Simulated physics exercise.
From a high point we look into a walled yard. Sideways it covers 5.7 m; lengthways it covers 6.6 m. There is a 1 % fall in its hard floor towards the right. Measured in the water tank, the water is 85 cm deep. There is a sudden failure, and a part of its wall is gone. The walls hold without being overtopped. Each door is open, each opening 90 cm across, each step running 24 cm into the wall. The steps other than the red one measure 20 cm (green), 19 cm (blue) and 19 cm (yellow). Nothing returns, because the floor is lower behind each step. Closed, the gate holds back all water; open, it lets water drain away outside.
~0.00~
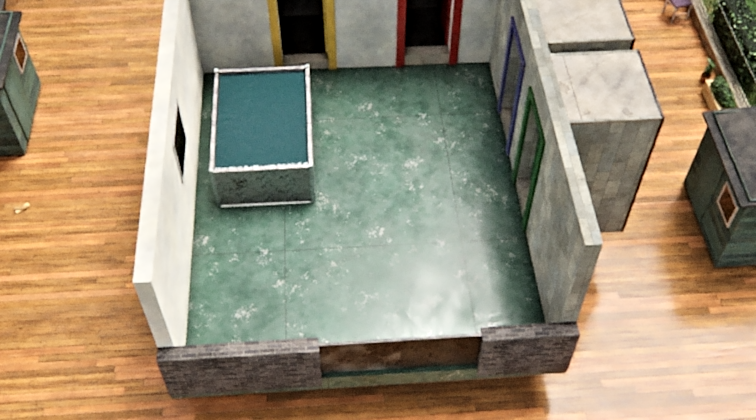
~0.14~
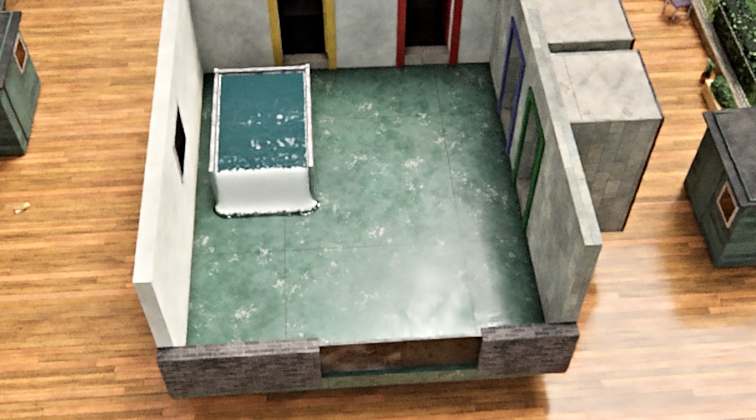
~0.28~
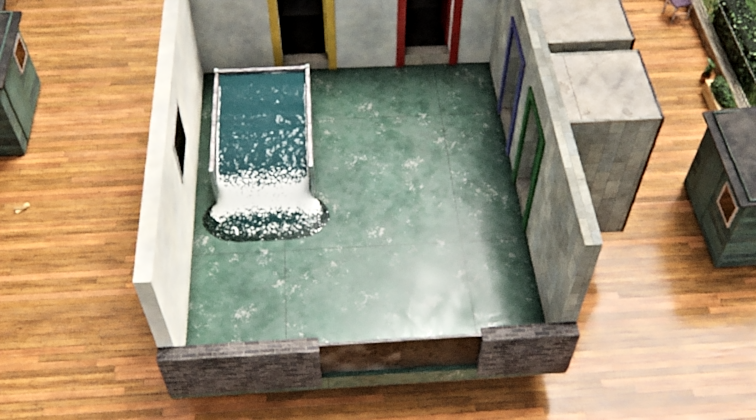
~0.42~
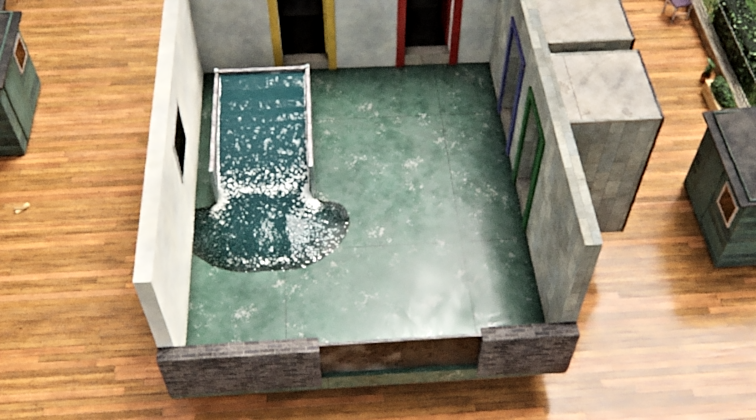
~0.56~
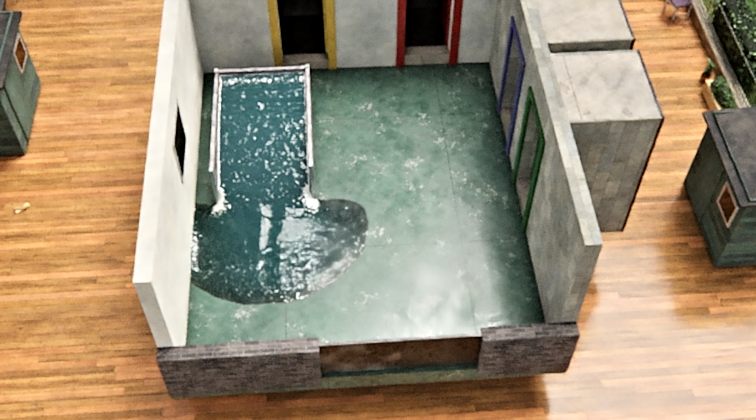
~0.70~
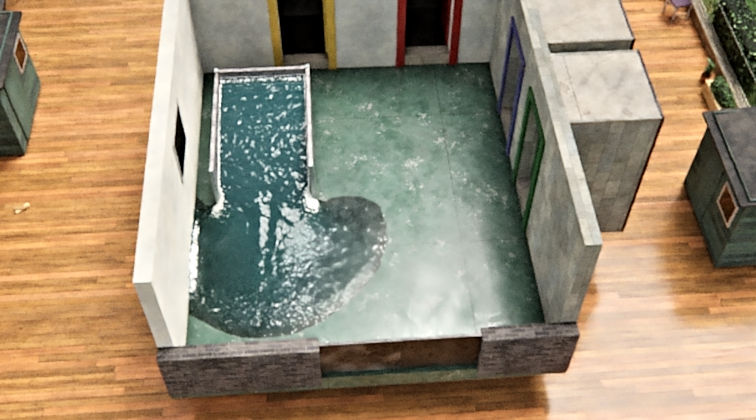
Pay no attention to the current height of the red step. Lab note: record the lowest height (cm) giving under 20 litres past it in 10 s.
Lowest height: 17 cm.
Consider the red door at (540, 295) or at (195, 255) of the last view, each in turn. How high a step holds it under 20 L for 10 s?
Roughly 29 cm, then roughly 17 cm.
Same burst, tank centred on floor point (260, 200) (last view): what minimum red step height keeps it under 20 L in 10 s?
Minimum: Approx. 18 cm.
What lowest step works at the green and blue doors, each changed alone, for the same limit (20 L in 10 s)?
Some 12.5 cm for green, some 6.0 cm for blue.
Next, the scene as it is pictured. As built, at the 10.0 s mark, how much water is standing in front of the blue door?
Lab note: Depth approx. 12.5 cm.
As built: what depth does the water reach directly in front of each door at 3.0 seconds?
Green door 0 cm, blue door 0 cm, red door 0 cm, yellow door 0 cm.
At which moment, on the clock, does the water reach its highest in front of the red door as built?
Peak time: About 6.5 s.
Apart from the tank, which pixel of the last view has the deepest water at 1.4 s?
At about pixel (197, 361).
After 1.4 s water covers 35 % of the floor, deepest (53 cm) near (197, 361); it has not reached the red door.
After 3.0 s water covers 45 % of the floor, deepest (42 cm) near (534, 351); it has not reached the red door.
After 10.0 s water covers 100 % of the floor, deepest (21 cm) near (204, 77); 15 cm at the red door, 0 litres in over its 27 cm step.
At the red door as built, the water arrived by 5.1 s and peaked near 21 cm at 6.4 s.
With a step of 13.5 cm, 63 litres would have come in within the 10 s; with 18.5 cm, 8 litres. So under 20 litres takes about 17 cm.
